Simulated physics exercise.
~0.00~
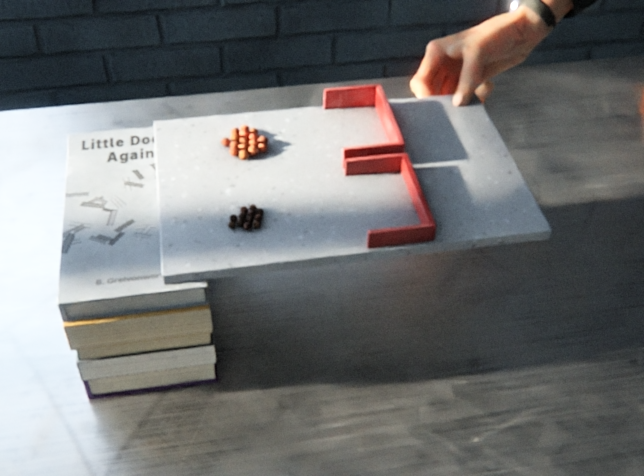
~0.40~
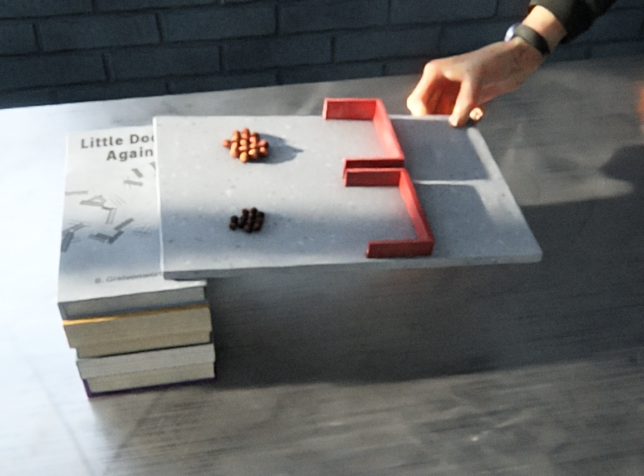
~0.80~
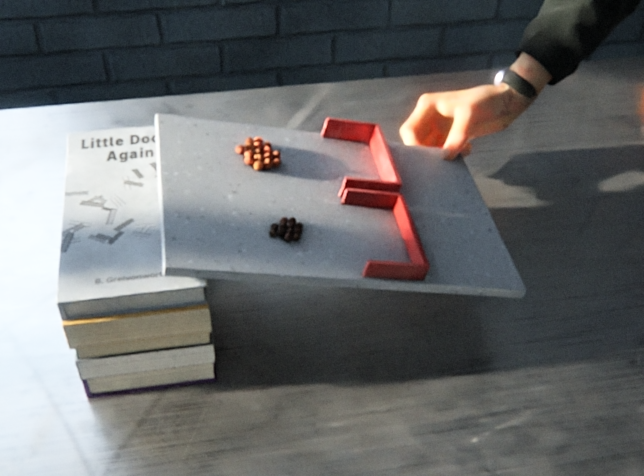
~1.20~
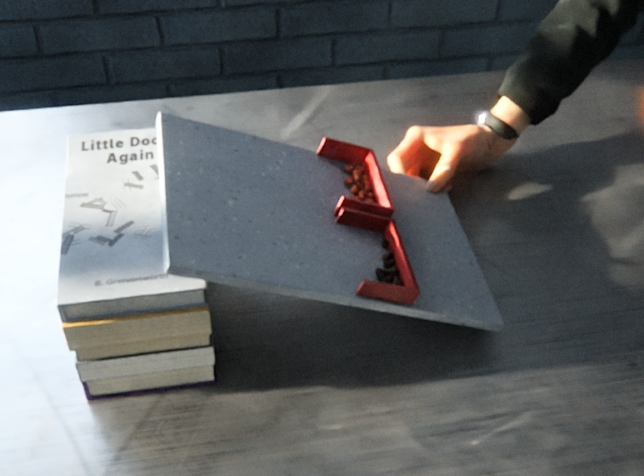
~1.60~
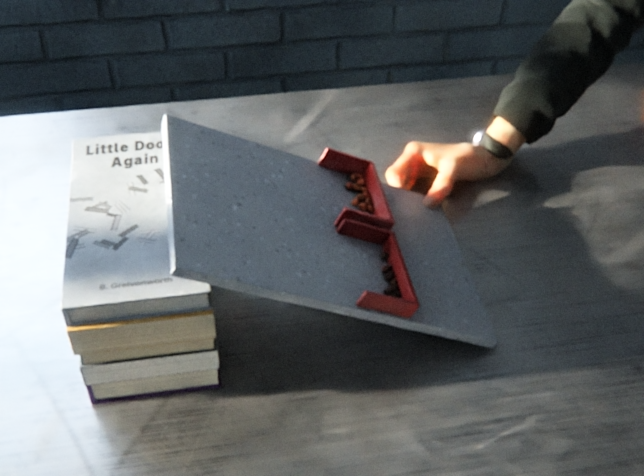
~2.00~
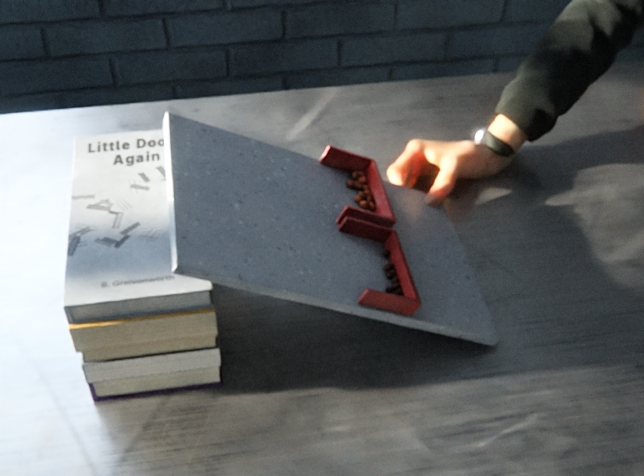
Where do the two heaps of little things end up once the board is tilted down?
Both heaps end up held behind the red barriers on the sloping board. The front heap is stopped by the front barrier and the back heap by the back one.
